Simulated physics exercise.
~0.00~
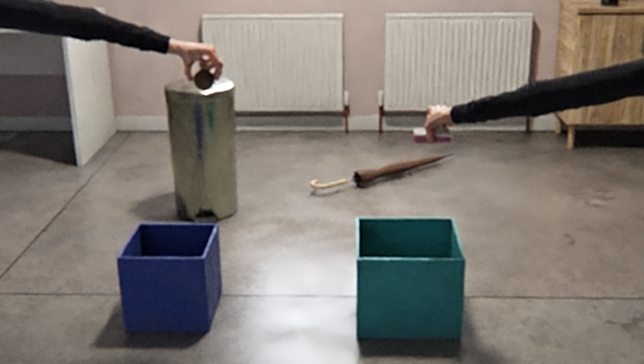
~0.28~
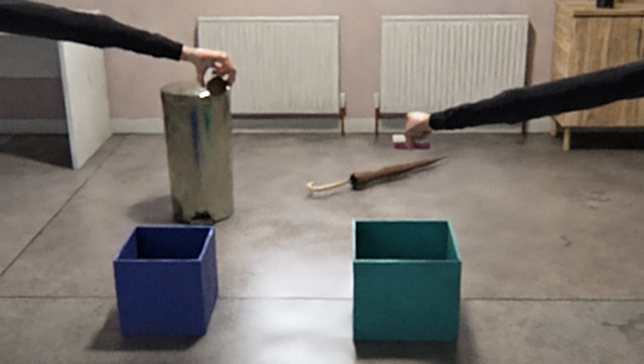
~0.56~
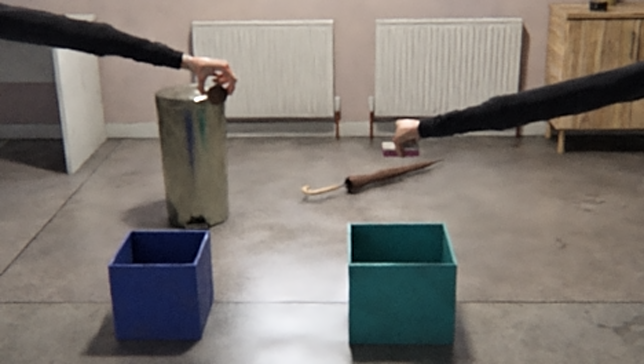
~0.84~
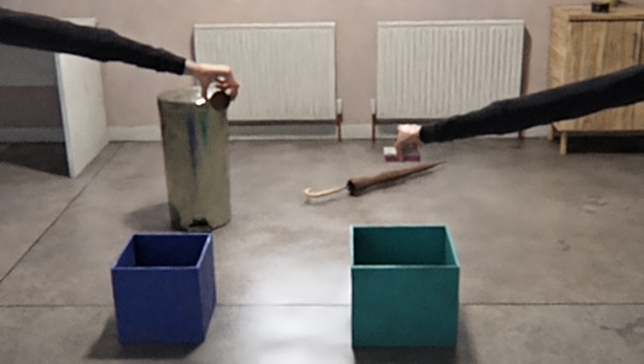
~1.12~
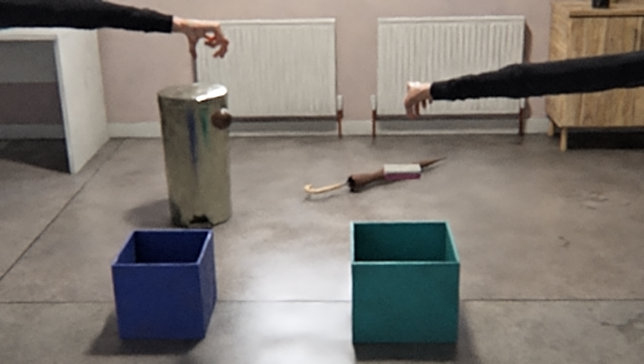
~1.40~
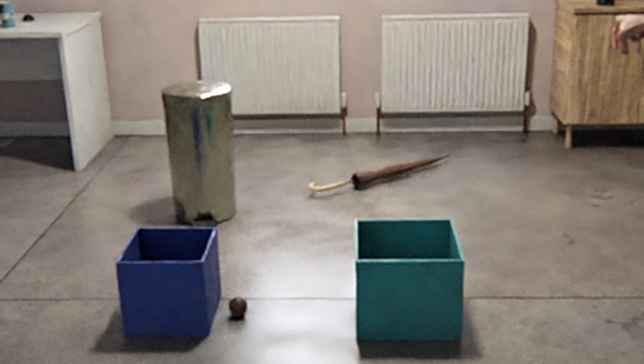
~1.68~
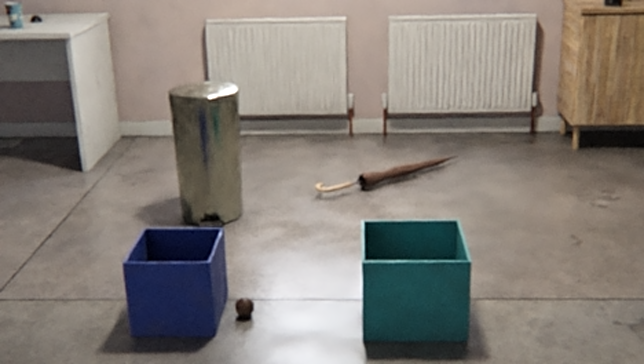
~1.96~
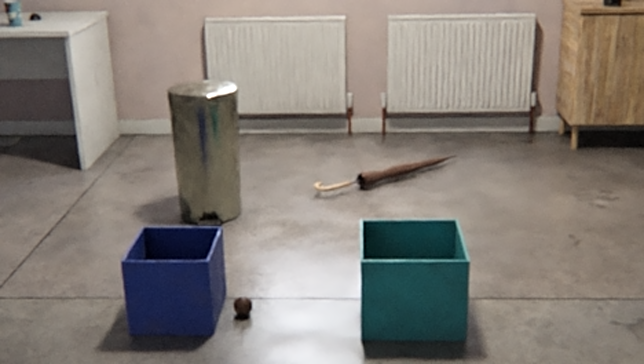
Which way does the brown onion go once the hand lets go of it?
It moves down, dropping from the hand and ending up on the floor beside the blue basket.
A brown onion is held by a hand reaching in from the left, while another hand from the right holds a small pink sponge, in a grey-floored room seen from the front by a slightly swaying camera. Below stand a blue basket on the left and a teal crate on the right, with a metal bin, a brown umbrella and white radiators behind. Both hands let go, and the onion and sponge drop as the arms draw back. The onion misses and rests on the floor just right of the blue basket. The sponge lands out of sight inside the teal crate.
